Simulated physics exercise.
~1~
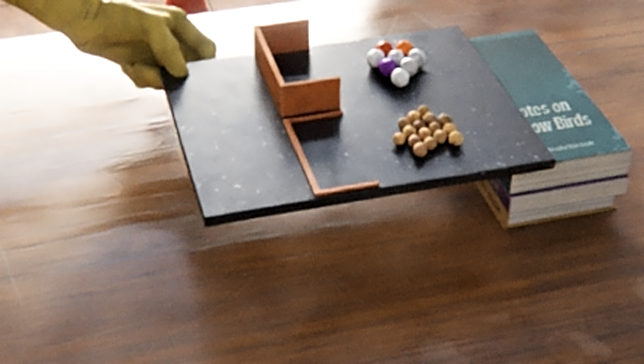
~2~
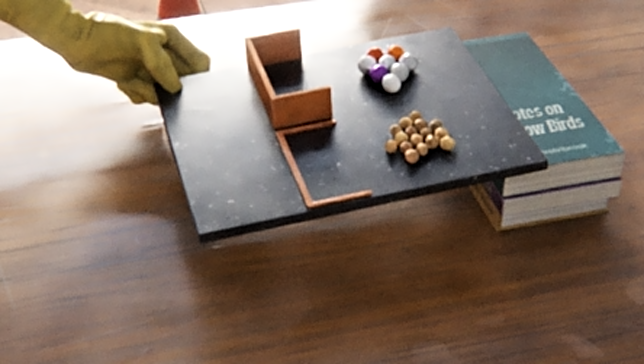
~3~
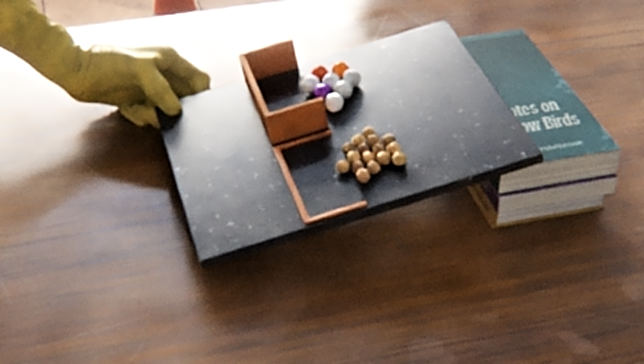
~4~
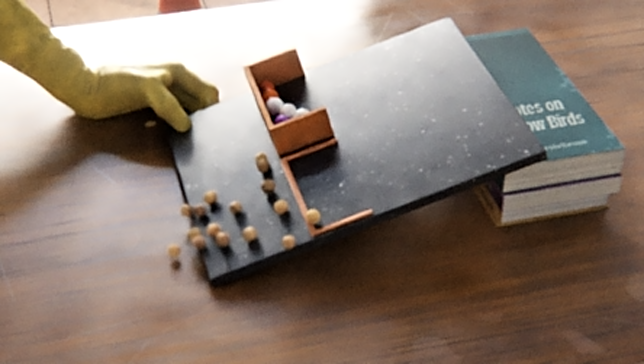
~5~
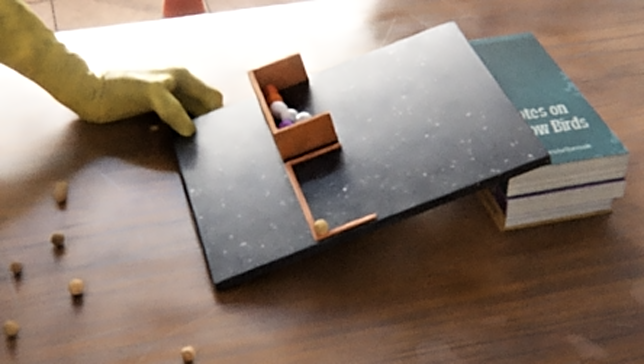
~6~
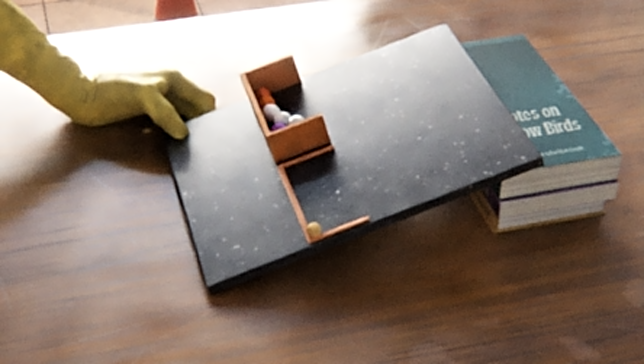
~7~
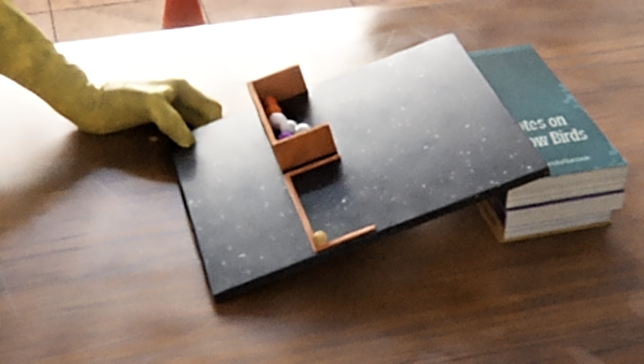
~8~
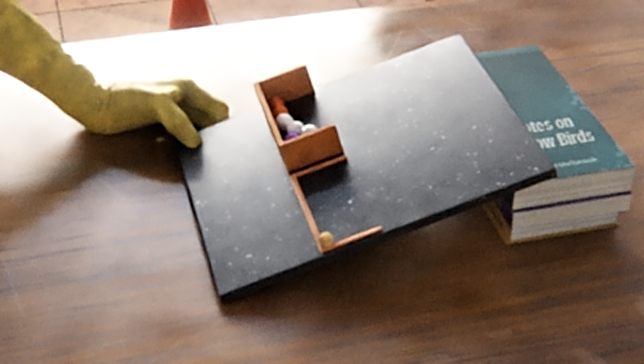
On a wooden table, a gloved hand lowers the left end of a dark board propped on books; tan balls slide left past a low orange strip and scatter off, leaving one at the strip, while white, orange and purple balls gather inside a taller orange barrier and stay.
